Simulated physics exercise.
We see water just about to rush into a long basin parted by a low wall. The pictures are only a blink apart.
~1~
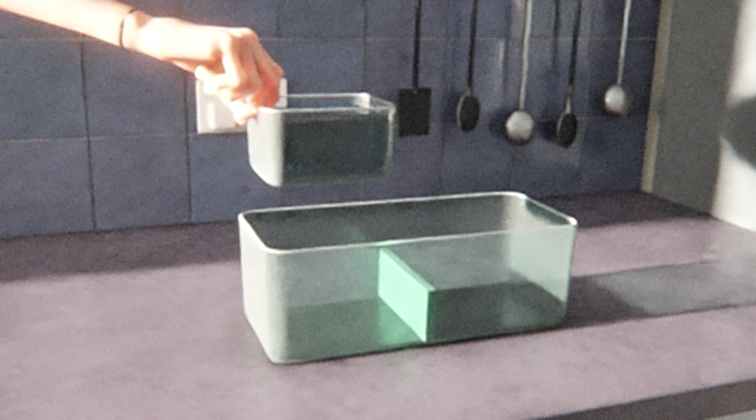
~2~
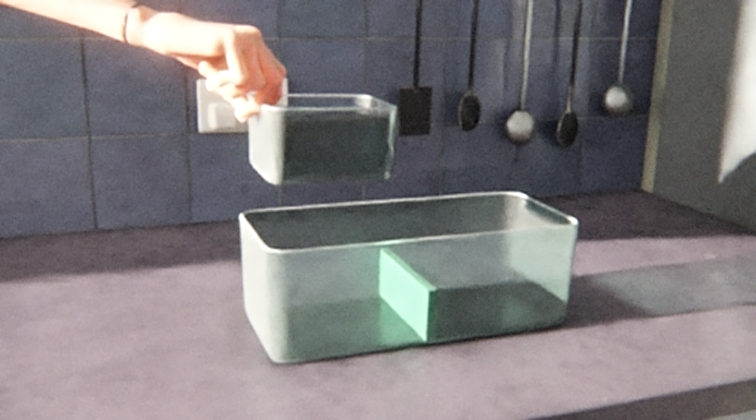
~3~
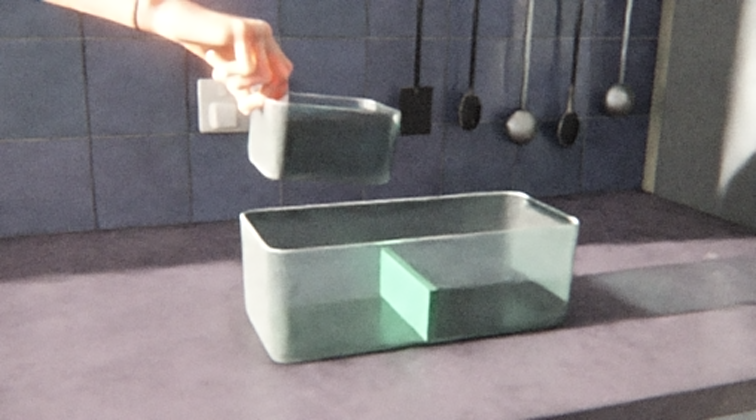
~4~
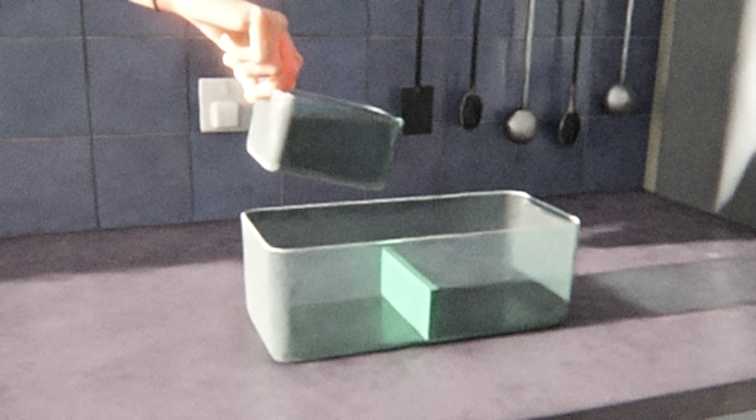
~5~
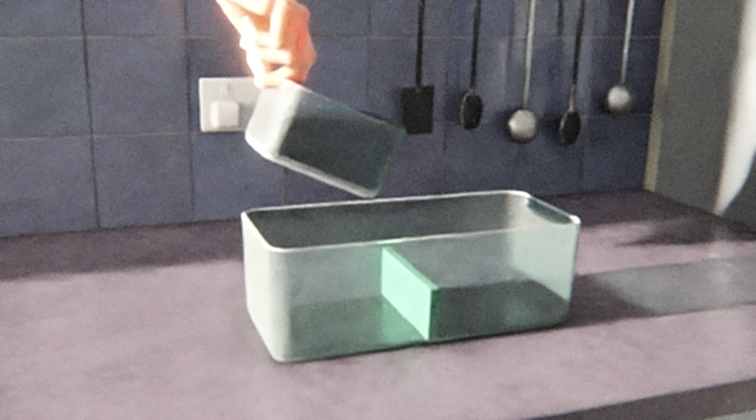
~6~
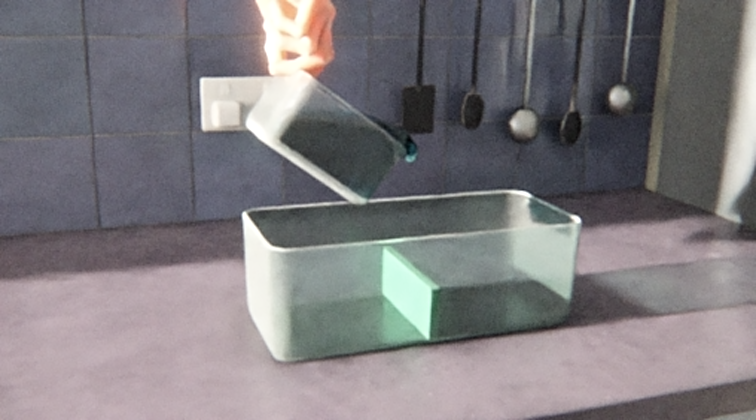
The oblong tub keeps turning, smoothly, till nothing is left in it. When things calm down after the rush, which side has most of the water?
The largest amount will sit in the right portion.
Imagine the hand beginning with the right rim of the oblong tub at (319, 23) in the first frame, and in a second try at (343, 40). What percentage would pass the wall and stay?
Around 10 percent first, around 35 percent second.
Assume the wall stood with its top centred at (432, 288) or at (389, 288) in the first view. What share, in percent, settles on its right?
Note: Roughly 40 % in case one, 75 % in case two.
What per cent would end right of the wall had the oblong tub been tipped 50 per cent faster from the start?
Somewhere near 45 percent.
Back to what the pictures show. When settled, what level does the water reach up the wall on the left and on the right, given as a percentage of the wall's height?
I'd say about 20 for the left and about 30 for the right.
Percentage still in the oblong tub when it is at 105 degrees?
15 per cent or so.
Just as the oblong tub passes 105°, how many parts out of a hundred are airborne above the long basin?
That comes to near 15 percent.
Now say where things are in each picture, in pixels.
Tilt 0°; pouring edge (382, 102); surface from (256, 115) to (378, 112); the long basin's rim runs from (252, 233) to (547, 209); the wall's top is at (406, 270), in the first frame.
Tilt 2°; pouring edge (383, 104); surface from (258, 115) to (379, 112), in the second frame.
Tilt 6°; pouring edge (386, 109); surface from (261, 112) to (382, 113), in the third frame.
Tilt 14°; pouring edge (390, 117); surface from (263, 112) to (386, 115), in the fourth frame.
Tilt 24°; pouring edge (391, 129); surface from (264, 113) to (388, 120); 2 per cent is over the edge, in the fifth frame.
Tilt 36°; pouring edge (391, 144); surface from (262, 113) to (380, 129); 9 per cent is over the edge, in the sixth frame.
A moment on, the tilt is 105° and 13 per cent is still to pour, 15 is left of the wall and 54 right of it.
Next, the tilt is 122° and 1 per cent is still to pour, 35 is left of the wall and 61 right of it.
Then the tilt is 122° and 0 per cent is still to pour, 36 is left of the wall and 63 right of it.
Later the tilt is 122° and 0 per cent is still to pour, 36 is left of the wall and 63 right of it.
At rest 36 per cent lies left of the wall, 63 right of it and 1 outside.
